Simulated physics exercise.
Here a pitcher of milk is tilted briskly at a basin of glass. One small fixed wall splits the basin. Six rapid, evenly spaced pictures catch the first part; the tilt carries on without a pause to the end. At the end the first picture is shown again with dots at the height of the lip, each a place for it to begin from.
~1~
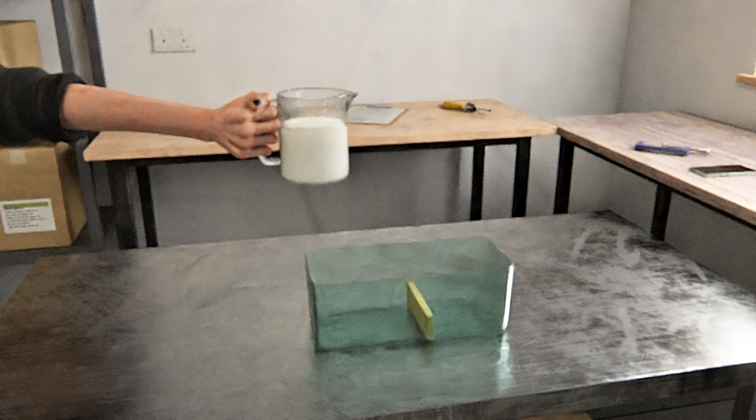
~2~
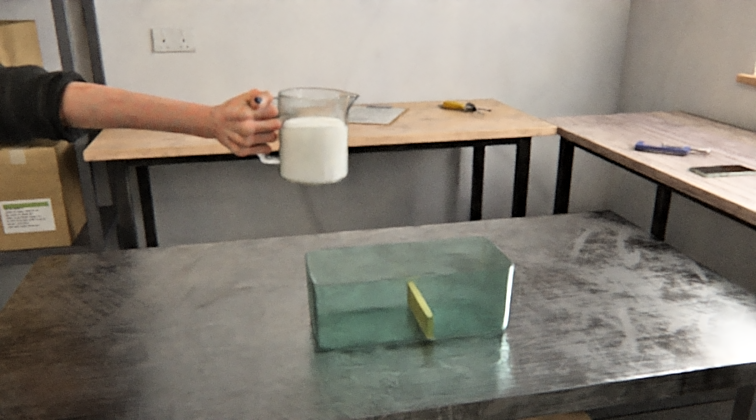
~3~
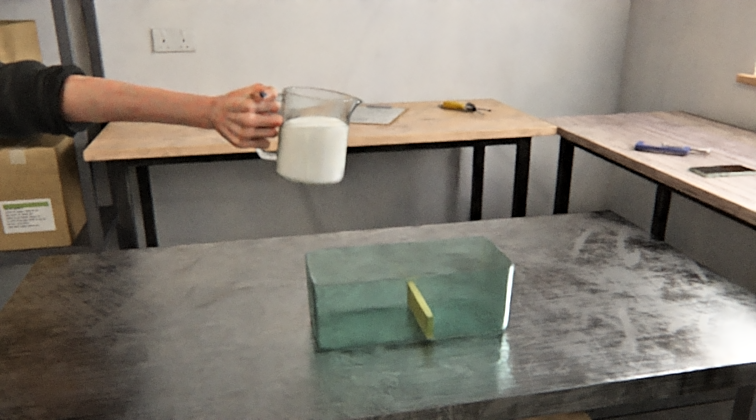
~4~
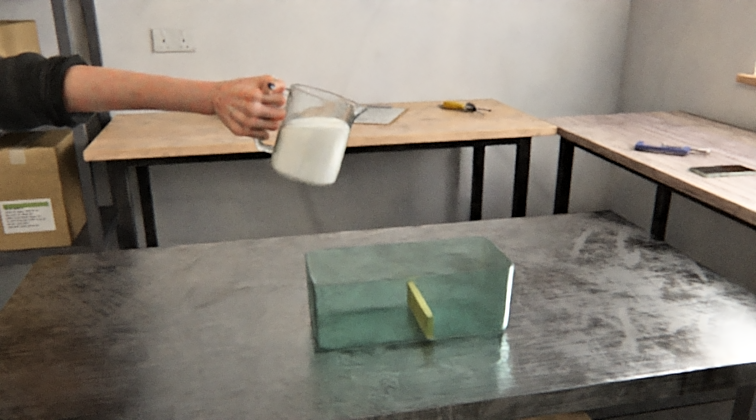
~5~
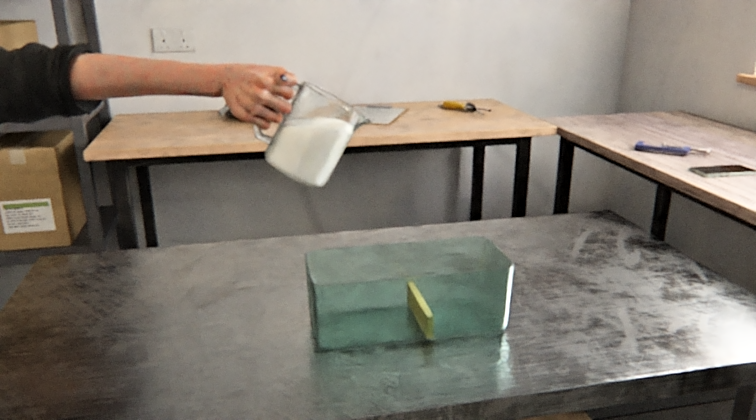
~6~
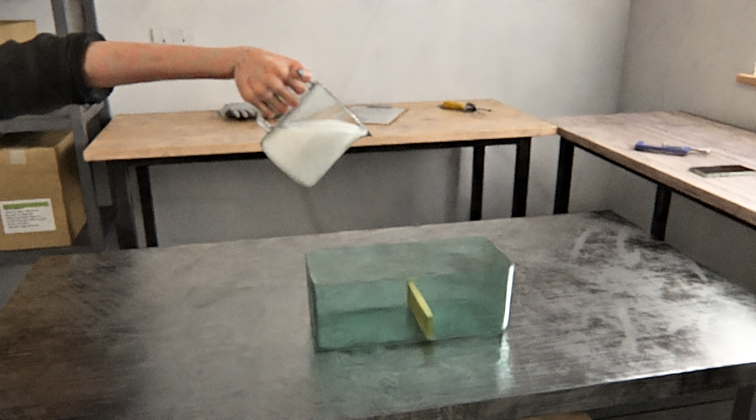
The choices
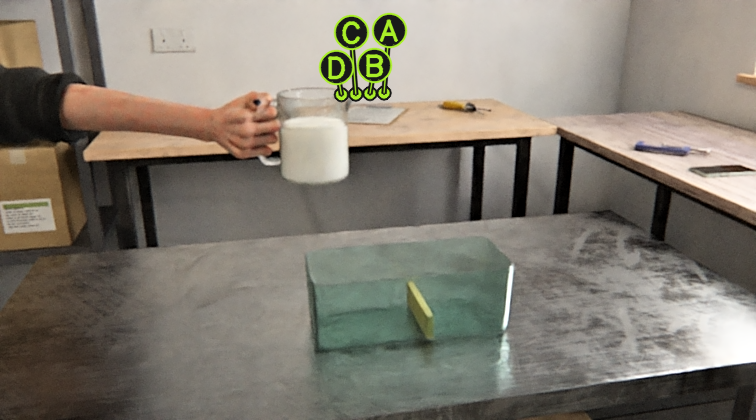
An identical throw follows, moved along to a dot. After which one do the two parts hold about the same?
Go for B.
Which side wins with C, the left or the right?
The left one.
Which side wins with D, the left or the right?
More ends on the left.
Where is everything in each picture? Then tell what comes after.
Upright, lip at (357, 94); basin from (317, 350) to (506, 327); top of the wall at (420, 298); nothing has left yet, in the first picture.
Tipped about 2°, lip at (358, 95); nothing has left yet, in the second picture.
Tipped about 8°, lip at (362, 100); nothing has left yet, in the third picture.
Tipped about 18°, lip at (367, 109); nothing has left yet, in the fourth picture.
Tipped about 30°, lip at (370, 121); nothing has left yet, in the fifth picture.
Tipped about 45°, lip at (371, 135); nothing has left yet, in the sixth picture.
In lime, A at (384, 93); B at (370, 93); C at (355, 94); D at (341, 94).
With A, about 18 % ends left of the wall and 78 % right of it; 4 % is lost outside.
With B, about 49 % ends left of the wall and 50 % right of it.
With C, about 81 % ends left of the wall and 11 % right of it; 7 % is lost outside.
With D, about 86 % ends left of the wall and 6 % right of it; 8 % is lost outside.
